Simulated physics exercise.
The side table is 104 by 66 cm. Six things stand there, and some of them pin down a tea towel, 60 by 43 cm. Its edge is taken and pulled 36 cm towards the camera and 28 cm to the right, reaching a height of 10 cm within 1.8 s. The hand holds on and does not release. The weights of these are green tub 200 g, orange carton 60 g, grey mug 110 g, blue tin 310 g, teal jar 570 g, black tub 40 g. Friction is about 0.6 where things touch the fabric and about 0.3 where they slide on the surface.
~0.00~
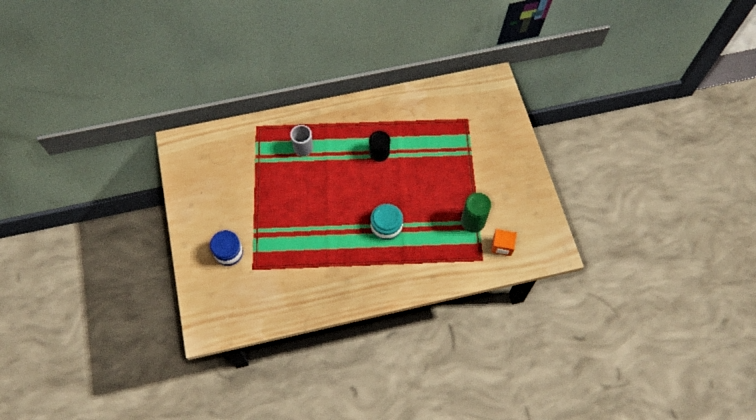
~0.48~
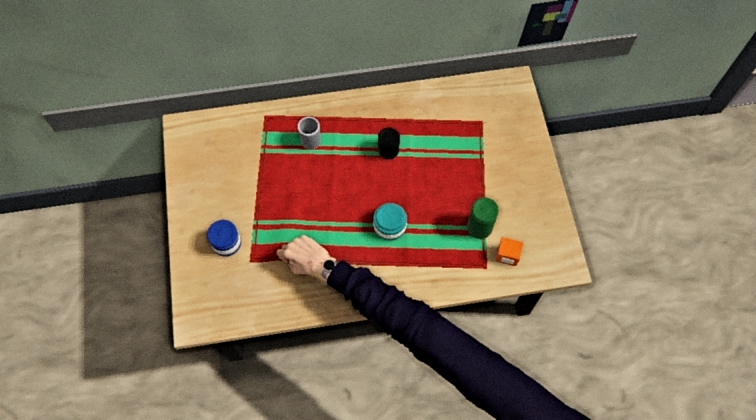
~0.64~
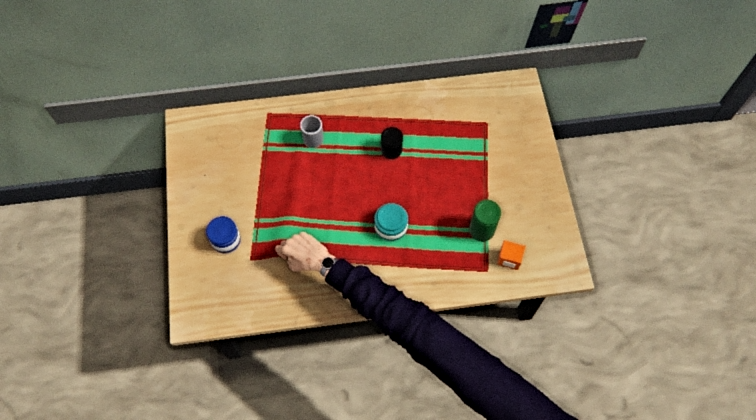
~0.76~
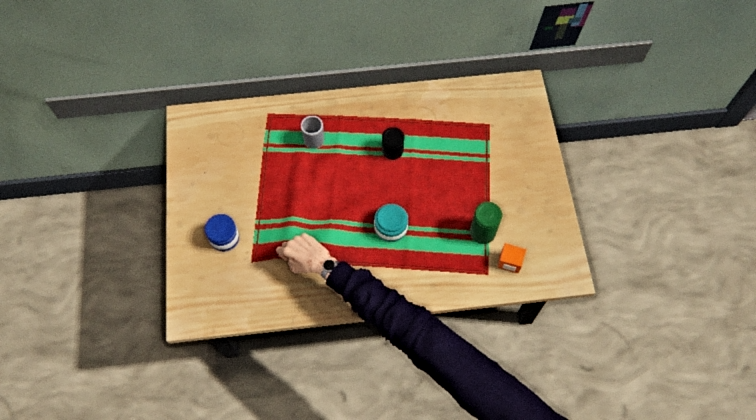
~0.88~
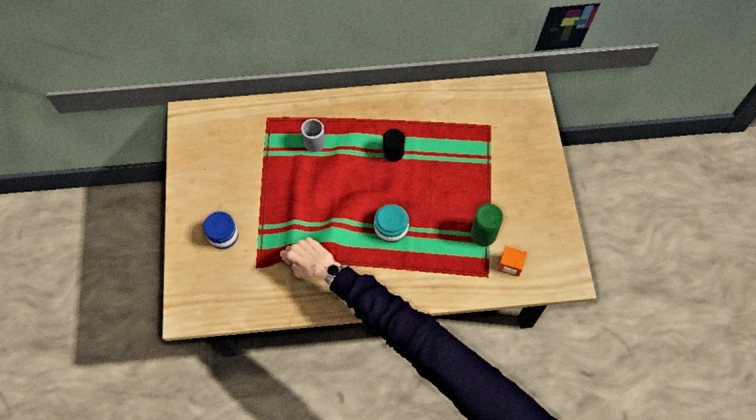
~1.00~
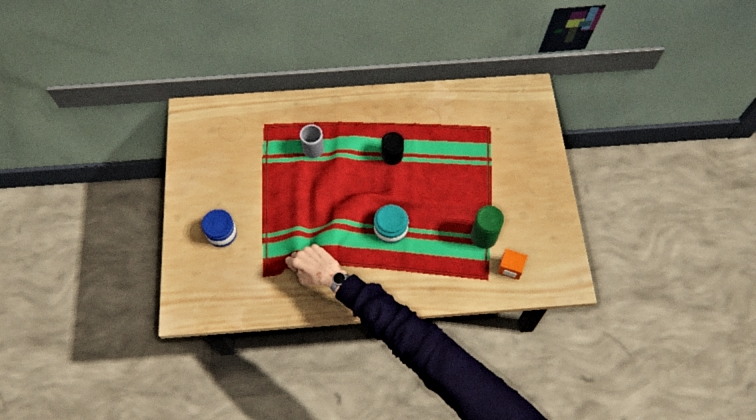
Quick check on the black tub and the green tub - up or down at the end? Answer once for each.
Black tub up, green tub up.
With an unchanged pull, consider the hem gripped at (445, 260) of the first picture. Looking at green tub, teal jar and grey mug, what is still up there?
Afterwards green tub comes off, teal jar comes off and grey mug comes off.
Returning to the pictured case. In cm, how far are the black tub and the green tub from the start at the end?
The black tub ends 35 cm from where it began, and the green tub ends 4 cm from where it began.
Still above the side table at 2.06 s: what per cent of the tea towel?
I'd estimate close to 80 per cent.
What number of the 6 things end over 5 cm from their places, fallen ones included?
I make it 3.
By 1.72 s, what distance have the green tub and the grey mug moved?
The green tub is 2 cm out, the grey mug 30 cm.
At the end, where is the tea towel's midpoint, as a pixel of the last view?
I'd say it sits around (379, 293) in the last picture.
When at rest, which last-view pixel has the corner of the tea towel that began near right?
That corner ends up near pixel (509, 261) in the last view.
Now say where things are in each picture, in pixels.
In the first frame, black tub (380, 140); green tub (479, 204); tea towel corners (253, 270) (256, 126) (468, 119) (483, 261).
In the second frame, tea towel corners (265, 116) (483, 121); grip (288, 261).
In the third frame, tea towel corners (267, 113) (487, 123); grip (287, 257).
In the fourth frame, grey mug (312, 125); tea towel corners (268, 114) (490, 124); grip (288, 259).
In the fifth frame, grey mug (312, 128); black tub (394, 138); tea towel corners (267, 118) (491, 126); grip (291, 263).
In the sixth frame, black tub (393, 141); green tub (490, 218); tea towel corners (264, 125) (490, 127) (488, 280); grip (297, 270).
After 1.4 s, 100 % of the tea towel is still over the top; black tub 8 cm off its start, grey mug 16 cm off its start, teal jar 4 cm off its start.
After 1.7 s, 90 % of the tea towel is still over the top; black tub 19 cm off its start, green tub 1 cm off its start, grey mug 31 cm off its start.
After 2.1 s, 80 % of the tea towel is still over the top; black tub 28 cm off its start at (366, 233), green tub 2 cm off its start at (481, 213), grey mug 43 cm off its start at (318, 279).
After 2.4 s, 70 % of the tea towel is still over the top; black tub 32 cm off its start, green tub 4 cm off its start, grey mug 48 cm off its start.
After 4.0 s, 60 % of the tea towel is still over the top; black tub 35 cm off its start at (355, 260), green tub 4 cm off its start at (475, 218), grey mug over the edge, teal jar over the edge.
